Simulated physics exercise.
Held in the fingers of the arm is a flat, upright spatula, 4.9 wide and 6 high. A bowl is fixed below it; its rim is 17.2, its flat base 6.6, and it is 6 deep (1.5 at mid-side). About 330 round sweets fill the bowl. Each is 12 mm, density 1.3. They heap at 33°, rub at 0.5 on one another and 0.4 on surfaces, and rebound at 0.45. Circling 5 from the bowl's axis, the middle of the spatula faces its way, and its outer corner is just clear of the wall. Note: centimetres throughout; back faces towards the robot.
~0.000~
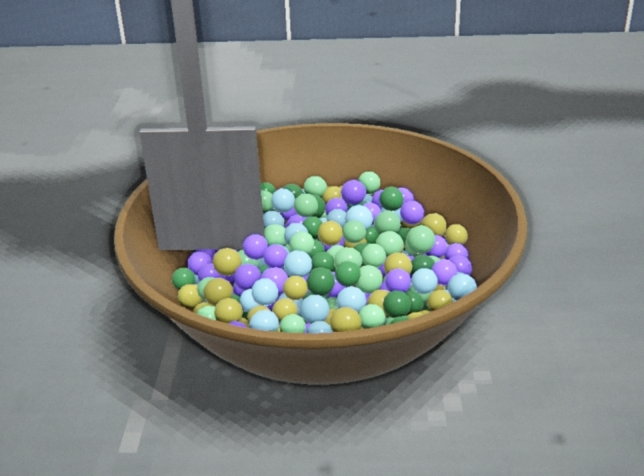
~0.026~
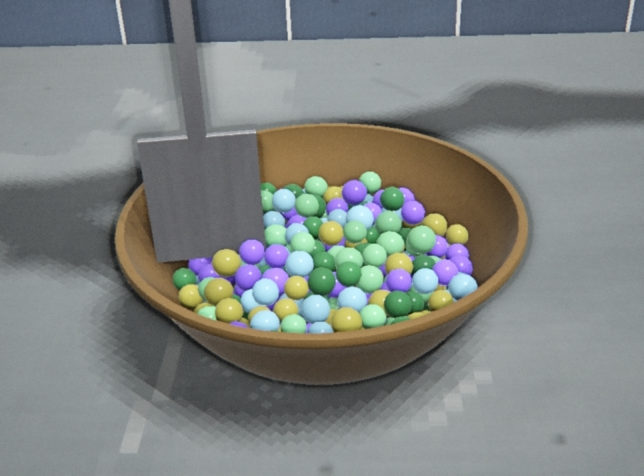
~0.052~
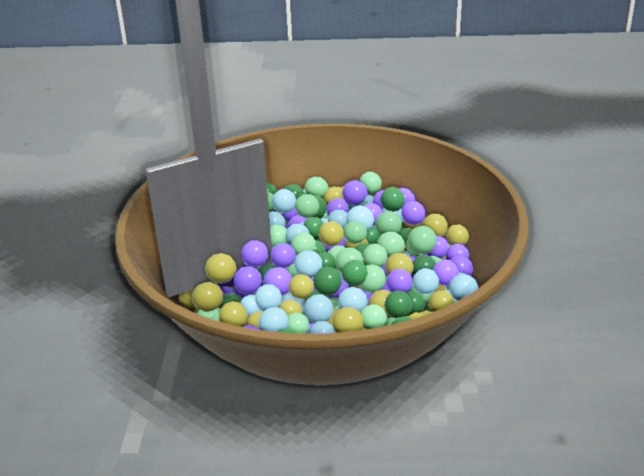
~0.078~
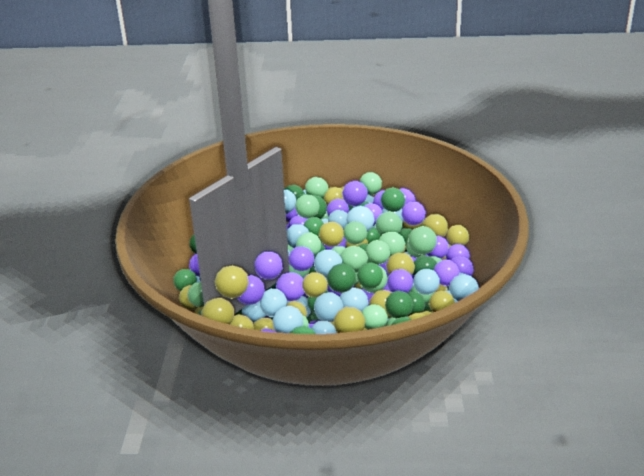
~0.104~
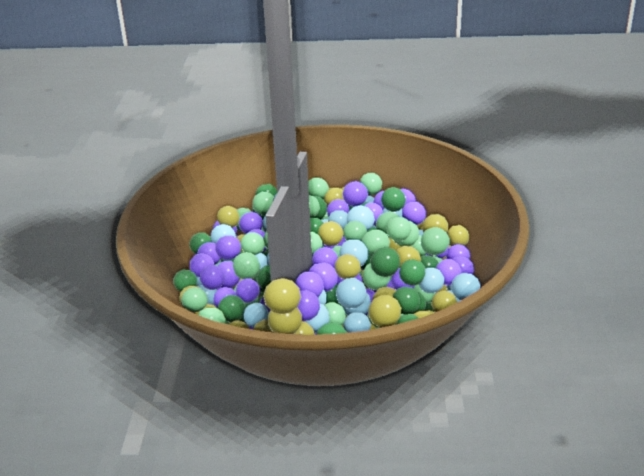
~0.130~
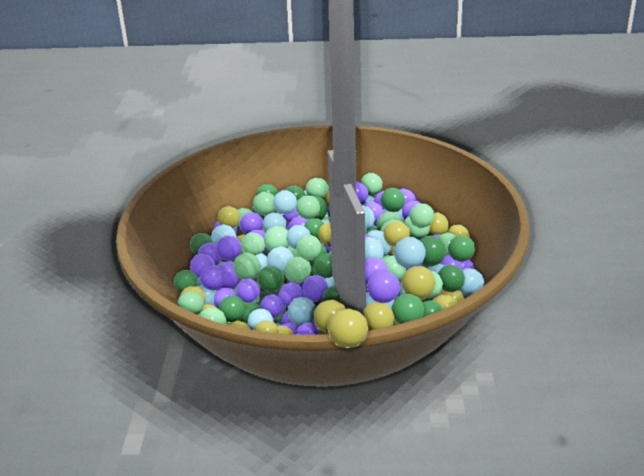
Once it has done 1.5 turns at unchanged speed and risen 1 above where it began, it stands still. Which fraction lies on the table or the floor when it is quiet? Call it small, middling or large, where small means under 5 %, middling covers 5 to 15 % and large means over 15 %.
I would call it large.
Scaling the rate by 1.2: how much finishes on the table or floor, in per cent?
That gives about 20 percent.
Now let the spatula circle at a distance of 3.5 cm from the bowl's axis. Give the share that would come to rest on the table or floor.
Near 45 percent.
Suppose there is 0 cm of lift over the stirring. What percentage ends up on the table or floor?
30 %.
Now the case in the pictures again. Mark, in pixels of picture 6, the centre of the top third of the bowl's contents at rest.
(335, 252).
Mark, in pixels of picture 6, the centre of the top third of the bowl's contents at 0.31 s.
About (293, 210).
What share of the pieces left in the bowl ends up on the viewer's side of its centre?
About 45 per cent.
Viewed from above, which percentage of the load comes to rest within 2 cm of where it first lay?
Roughly 60 percent of the load.
After 0.31 s, 270° round, highest piece 10 above the table; 290 in the bowl, 10 on the table or floor, 28 in flight or on the tool.
After 0.49 s, 78° round, highest piece 9 above the table; 261 in the bowl, 56 on the table or floor, 11 in flight or on the tool.
After 0.78 s, 180° round, highest piece 5 above the table; 256 in the bowl, 72 on the table or floor.
After 1.48 s, 180° round, highest piece 5 above the table; 256 in the bowl, 72 on the table or floor.
At rest, 256 in the bowl, 72 on the table or floor. That is 22 % on the table or floor.
